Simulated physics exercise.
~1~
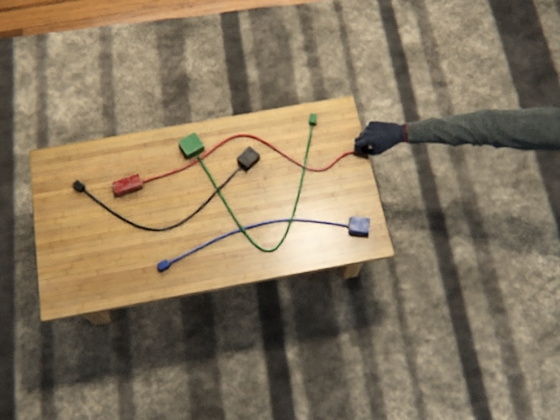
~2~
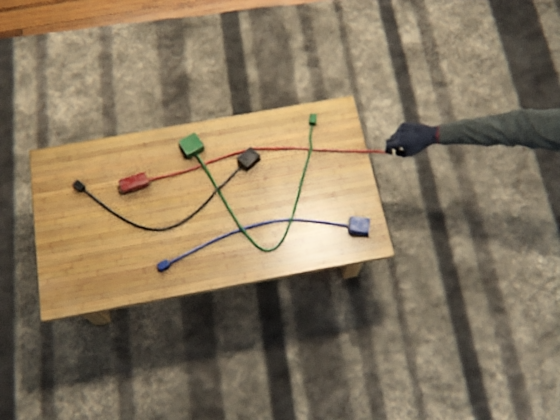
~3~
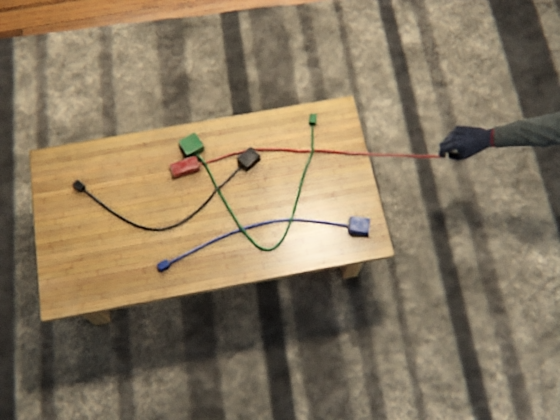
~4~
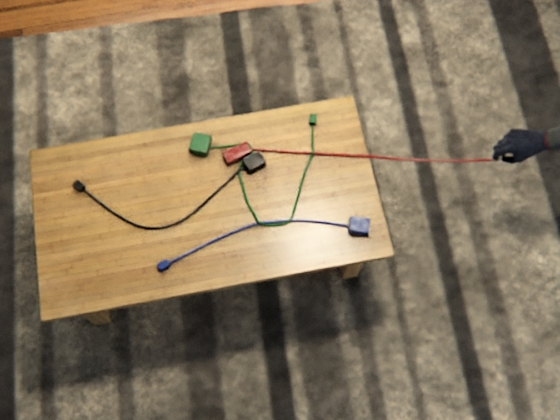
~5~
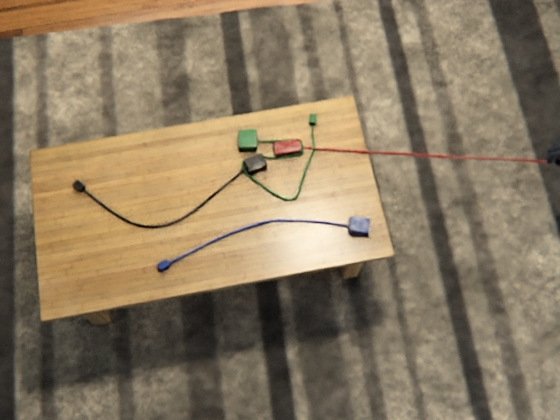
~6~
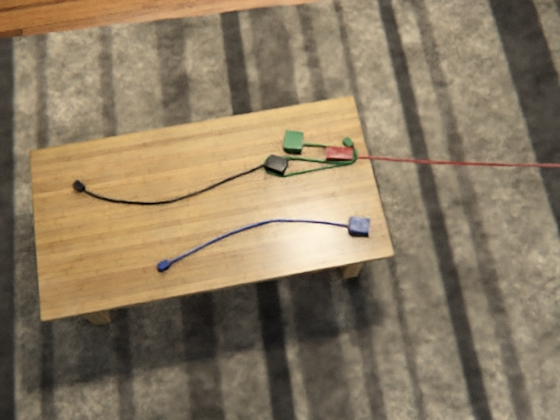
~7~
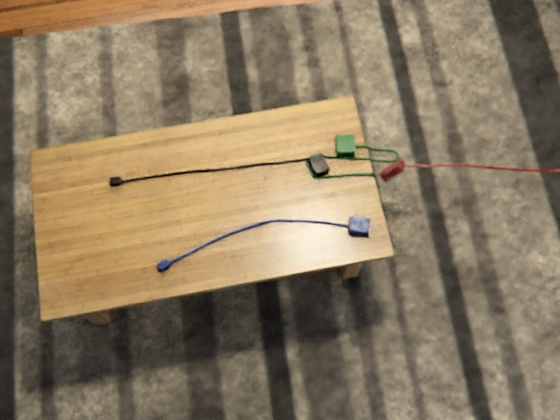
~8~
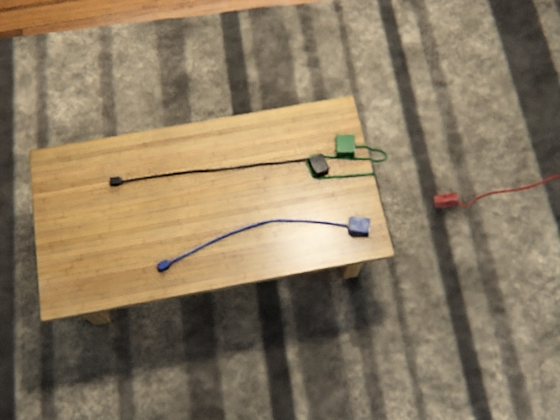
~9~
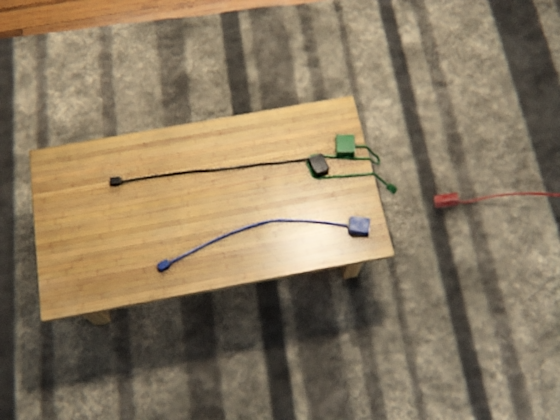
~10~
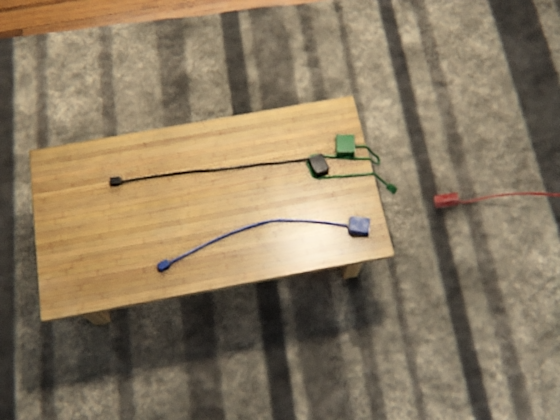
On a wooden table, a gloved hand pulls the red lead off the right edge, dragging green and black ones.
